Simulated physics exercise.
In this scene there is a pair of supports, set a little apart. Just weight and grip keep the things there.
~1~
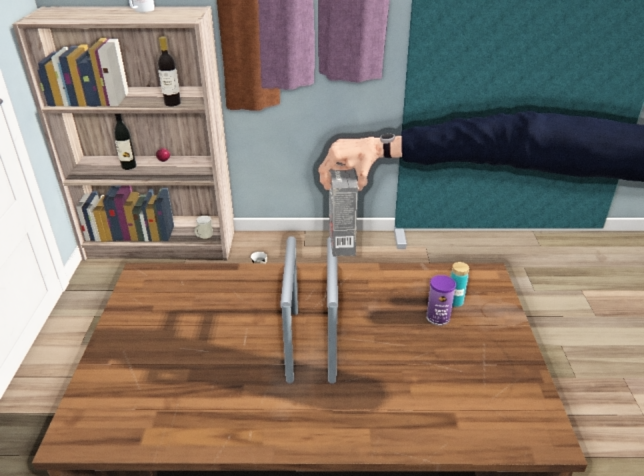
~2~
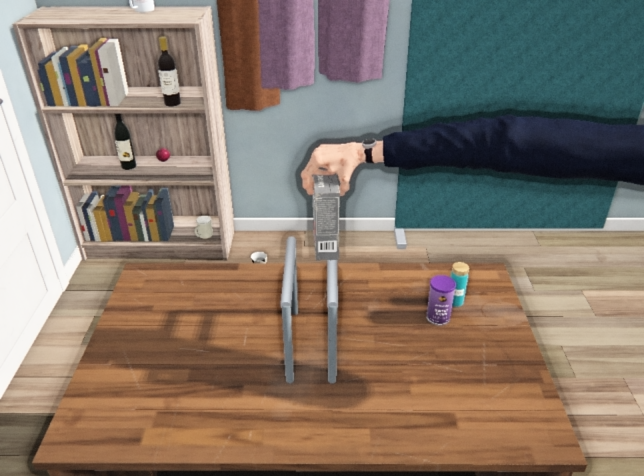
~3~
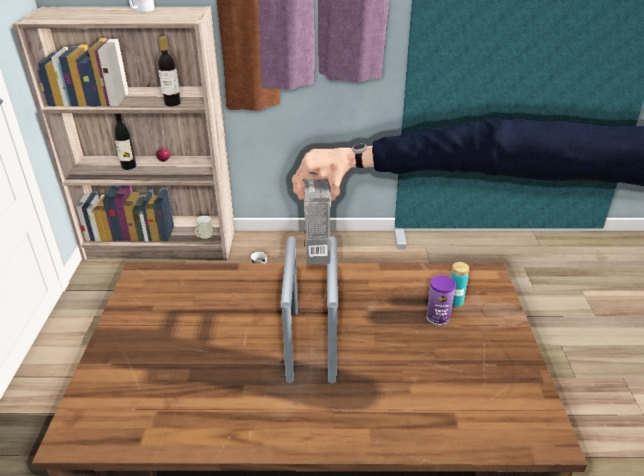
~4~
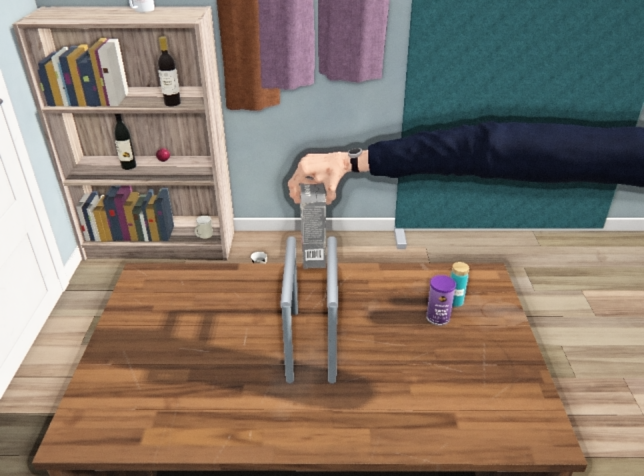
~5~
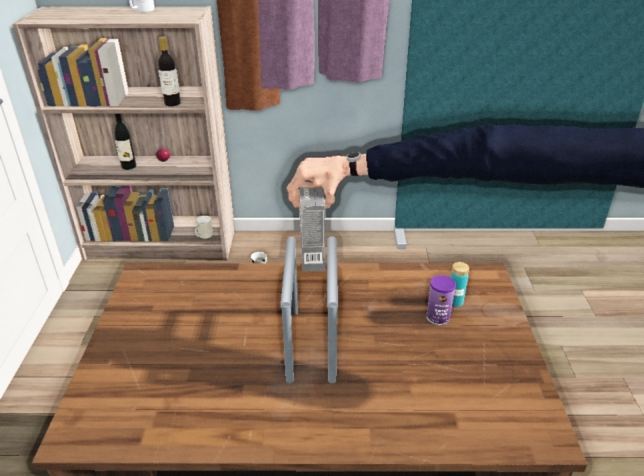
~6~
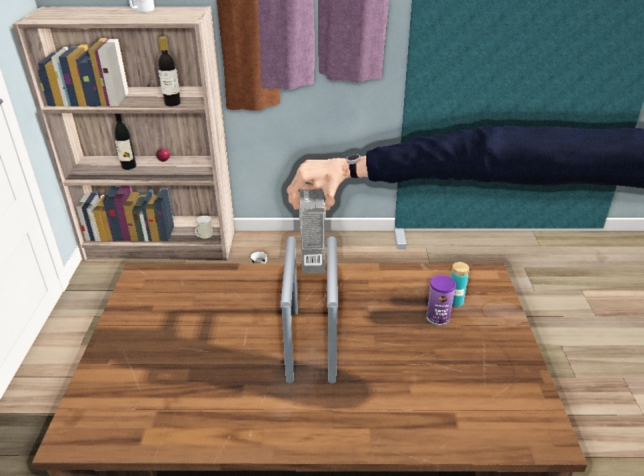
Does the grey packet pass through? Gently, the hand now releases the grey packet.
Yes.
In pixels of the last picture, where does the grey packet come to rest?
The object ends up somewhere near (314, 319).
Then, 0.20 s later than the last frame, grey packet moved a little near (312, 246).
Then, 0.30 s later than the last frame, grey packet moved well along near (313, 294).
Then, 0.40 s later than the last frame, grey packet moved well along near (313, 314).
When it is over, moved from the start, grey packet; the other 2 as before. End places, in pixels of the last picture, grey packet near (314, 319). The packet reaches the table.
